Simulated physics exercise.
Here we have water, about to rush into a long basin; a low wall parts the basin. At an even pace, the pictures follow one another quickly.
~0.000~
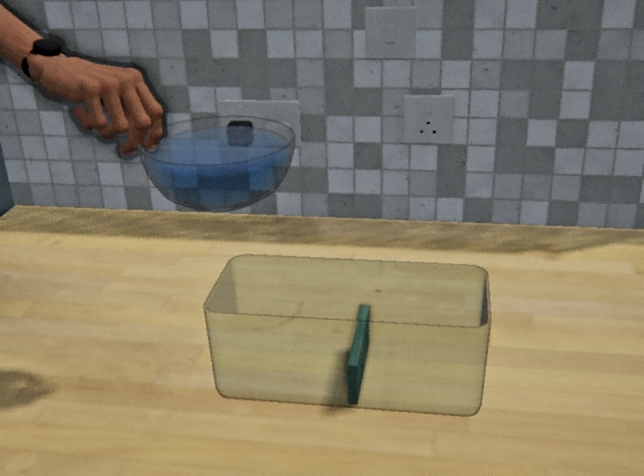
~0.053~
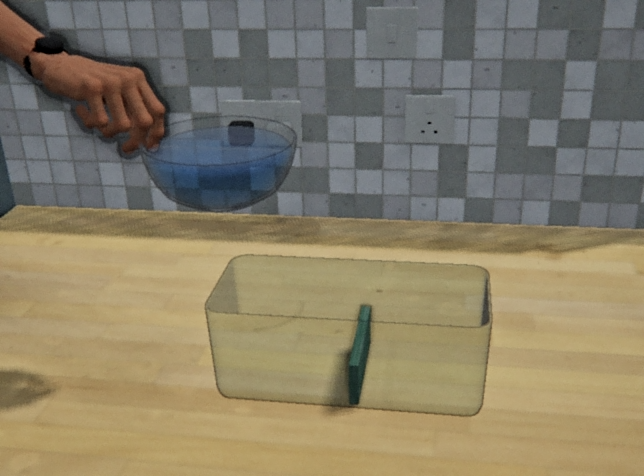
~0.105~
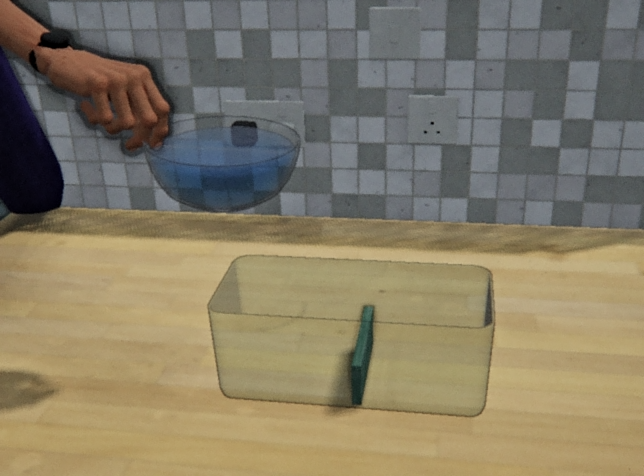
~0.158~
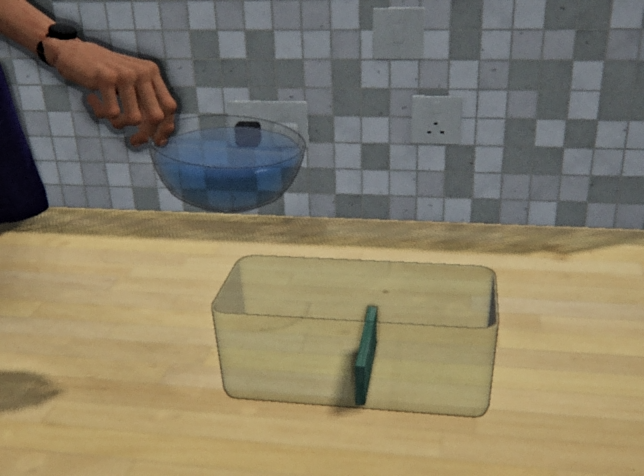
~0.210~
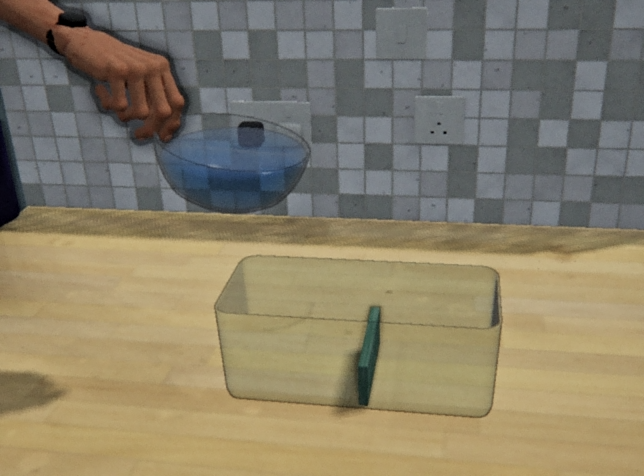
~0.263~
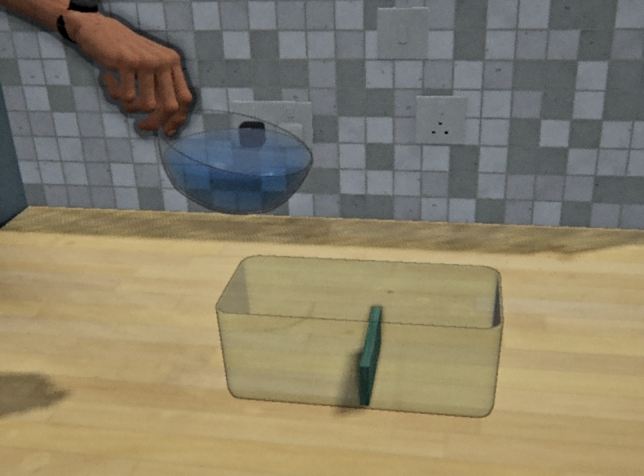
The footage shows a hand holding a transparent bowl of blue water above and behind a clear, yellowish basin with a low green divider on a wooden counter, then gradually tilting the bowl down to the right.
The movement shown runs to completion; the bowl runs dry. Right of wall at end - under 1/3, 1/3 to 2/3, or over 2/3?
My call is that the right side sits mid-range, from a third up to two thirds.
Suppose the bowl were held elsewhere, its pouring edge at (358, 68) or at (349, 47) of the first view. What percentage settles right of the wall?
It comes to about 80 %, followed by about 80 %.
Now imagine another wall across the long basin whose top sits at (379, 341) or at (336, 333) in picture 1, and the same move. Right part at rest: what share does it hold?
In order, some 20 and 65 in a hundred.
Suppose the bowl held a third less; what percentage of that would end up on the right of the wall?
Roughly 20 in a hundred.
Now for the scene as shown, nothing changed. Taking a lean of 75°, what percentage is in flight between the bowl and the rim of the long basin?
Share: Approx. 45 %.
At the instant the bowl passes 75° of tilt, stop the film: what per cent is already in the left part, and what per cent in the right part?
5 % left, 25 % right.
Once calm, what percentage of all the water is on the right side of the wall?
I'd say close to 45 per cent.
A moment on, the bowl is tipped on its side and 25 per cent is still to pour, 7 is left of the wall and 24 right of it.
Next, the bowl is tipped right over and 0 per cent is still to pour, 49 is left of the wall and 44 right of it.
Then the bowl is tipped right over and 0 per cent is still to pour, 51 is left of the wall and 44 right of it.
Later the bowl is tipped right over and 0 per cent is still to pour, 51 is left of the wall and 45 right of it.
At rest 51 per cent lies left of the wall, 45 right of it and 5 outside.
